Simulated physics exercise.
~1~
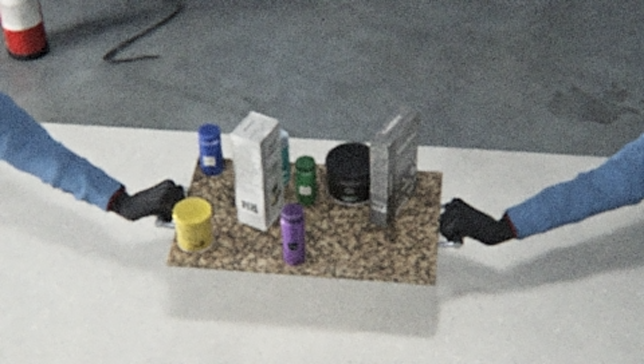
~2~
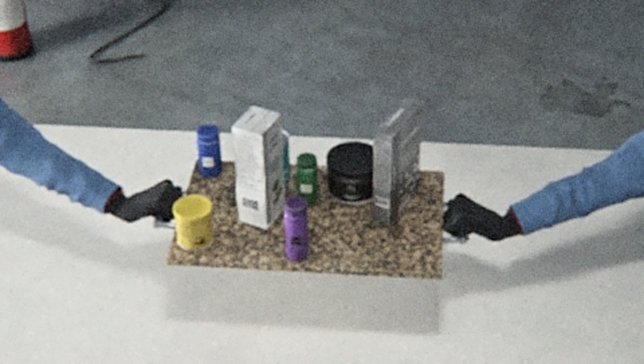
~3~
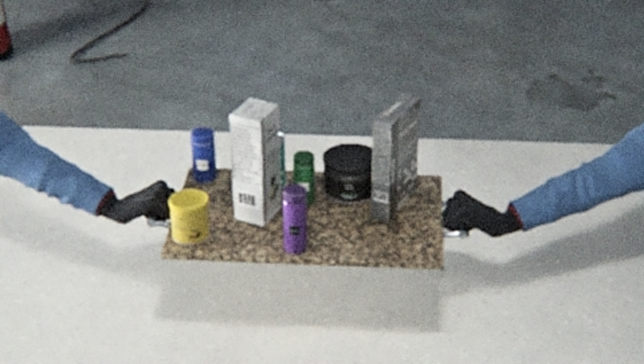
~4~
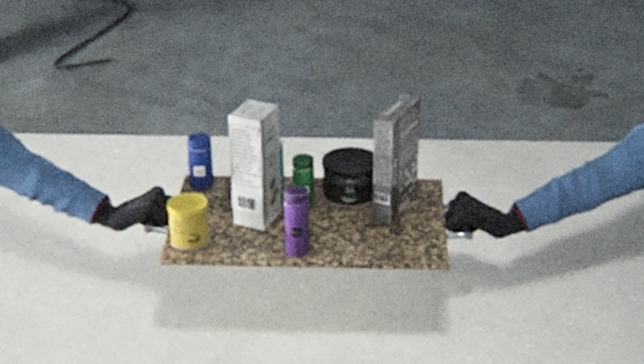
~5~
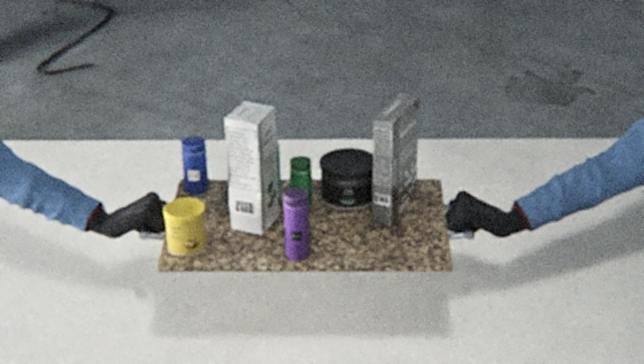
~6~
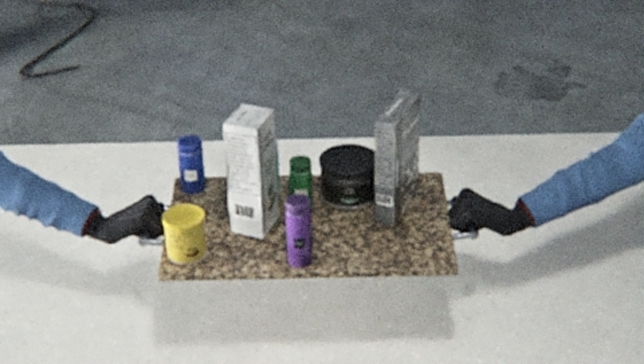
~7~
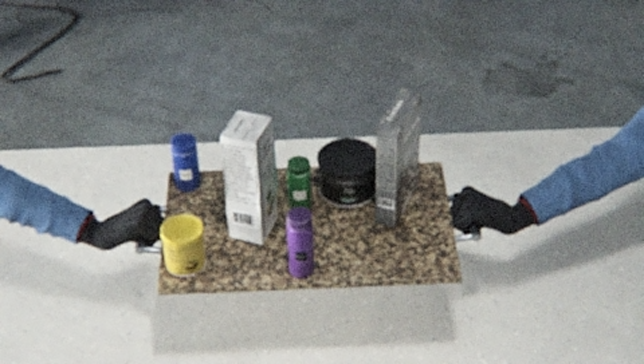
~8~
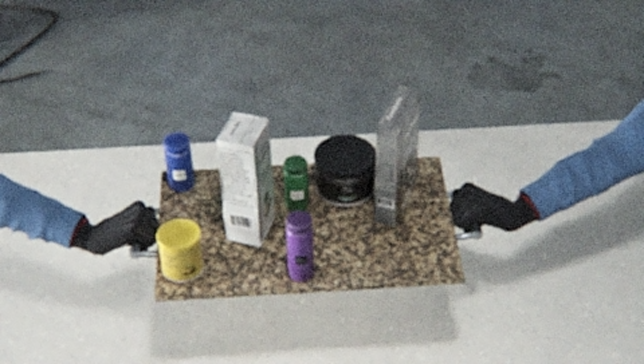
A speckled brown tray, held at each side by a black-gloved hand with a blue sleeve, tips away from the viewer above a pale surface beside a grey floor, seen from slightly above. A yellow tin sits at the left, with a blue shaker behind it and a tall white carton next to it. A purple shaker stands at the front, a green shaker and black tub behind, and a grey packet at the right. The far edge dips, then the hands bring the tray back towards level. The visible items stay standing in their places as the view drifts sideways.
